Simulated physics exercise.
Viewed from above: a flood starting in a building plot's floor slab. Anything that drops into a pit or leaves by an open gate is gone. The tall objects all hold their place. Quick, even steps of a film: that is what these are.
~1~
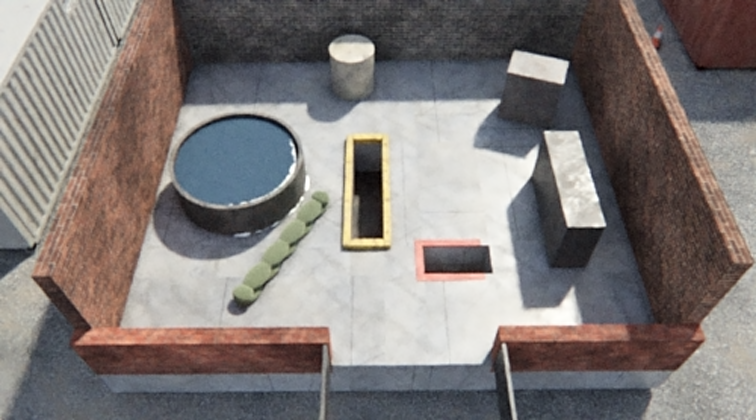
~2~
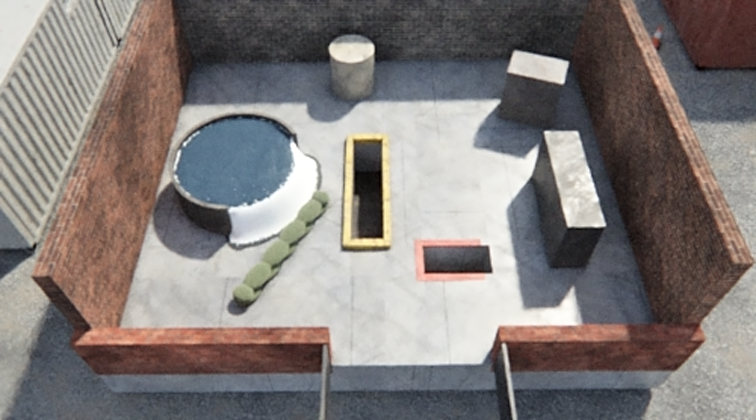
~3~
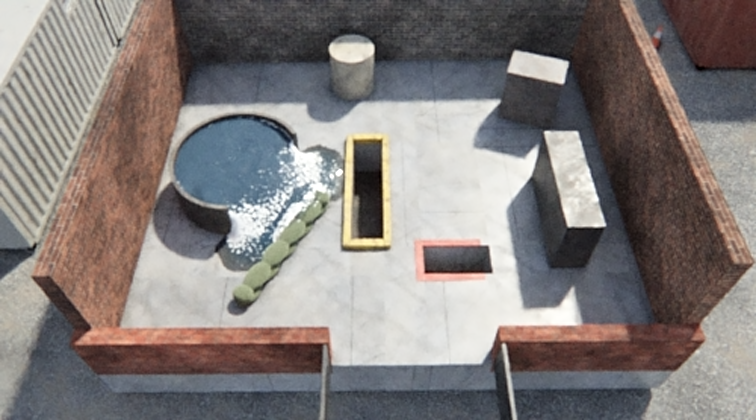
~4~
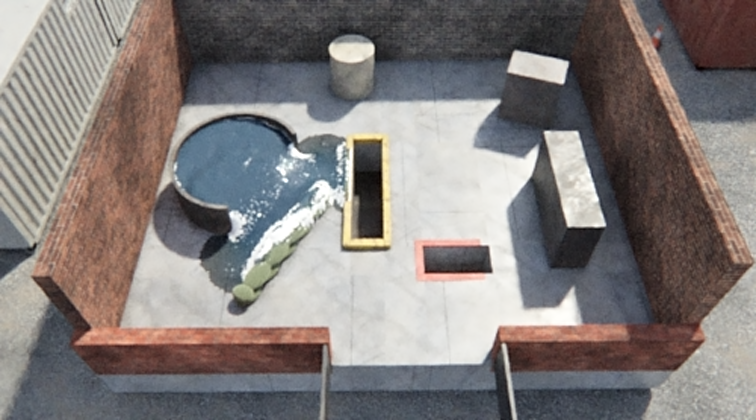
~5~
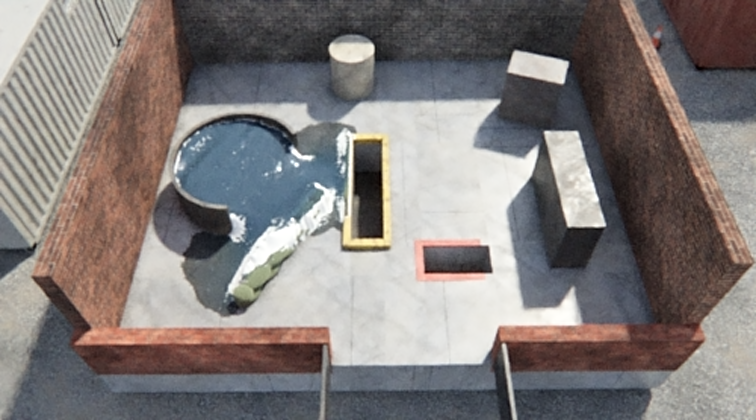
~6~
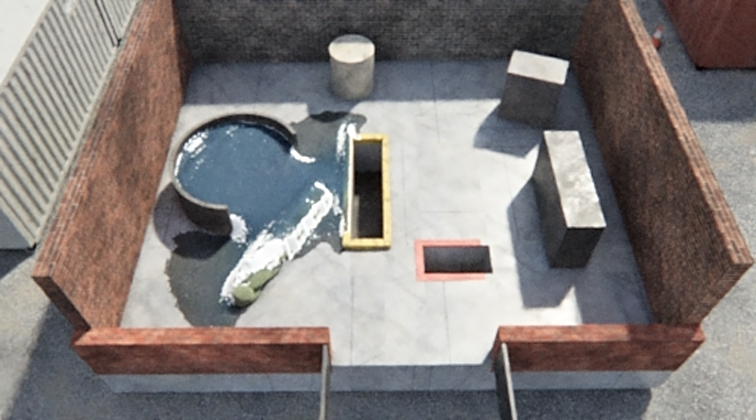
Water bursting from the right side of a round pool, surging over a row of green bushes and reaching a yellow-edged pit.
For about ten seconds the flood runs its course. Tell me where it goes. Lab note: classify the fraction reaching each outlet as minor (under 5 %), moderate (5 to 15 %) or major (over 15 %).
Fractions by outlet: Gate moderate; red pit minor; yellow pit major.
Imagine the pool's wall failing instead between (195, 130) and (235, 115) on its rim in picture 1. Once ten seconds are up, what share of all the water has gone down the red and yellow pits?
Red takes 0 in a hundred, yellow takes 2 in a hundred.
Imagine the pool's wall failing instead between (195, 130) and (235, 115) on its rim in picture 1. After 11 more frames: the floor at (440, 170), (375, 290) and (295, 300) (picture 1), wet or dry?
Going point by point: Left unwetted, left unwetted, left unwetted.
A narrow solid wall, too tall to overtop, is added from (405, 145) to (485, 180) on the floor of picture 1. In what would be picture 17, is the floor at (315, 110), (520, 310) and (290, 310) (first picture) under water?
Going one after another, I'd say reached by the flood, then kept clear of the flood, then reached by the flood.
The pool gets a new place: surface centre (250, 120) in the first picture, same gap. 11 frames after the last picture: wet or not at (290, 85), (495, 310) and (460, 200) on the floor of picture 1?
Going through the three spots, I'd say high and dry, high and dry, high and dry.
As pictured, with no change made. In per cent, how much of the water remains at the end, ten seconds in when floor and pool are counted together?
Result: Close to 70 %.
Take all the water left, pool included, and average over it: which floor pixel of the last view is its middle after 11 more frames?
I'd put it at around (256, 218).
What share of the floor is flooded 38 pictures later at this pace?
Near 55 in a hundred.
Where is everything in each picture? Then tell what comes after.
Still water in the round pool at (237, 160), in the first picture.
The front is at (232, 240), out from the gap at (291, 200), in the second picture.
The front is at (231, 264), out from the gap at (292, 201), in the third picture.
Water pours out at (292, 202) and has run to (224, 283), in the fourth picture.
Water pours out at (292, 202) and has run to (228, 311), in the fifth picture.
The front is at a hidden place, out from the gap at (292, 201), in the sixth picture.
A moment on, water covers 20 % of the floor; the gate 0 %, the red pit 0 %, the yellow pit 10 %.
Next, water covers 30 % of the floor; the gate 1 %, the red pit 0 %, the yellow pit 16 %.
Then, water covers 35 % of the floor; the gate 3 %, the red pit 0 %, the yellow pit 19 %.
Later, water covers 55 % of the floor; the gate 5 %, the red pit 0 %, the yellow pit 20 %.
In the end, water covers 65 % of the floor; the gate 8 %, the red pit 2 %, the yellow pit 20 %.
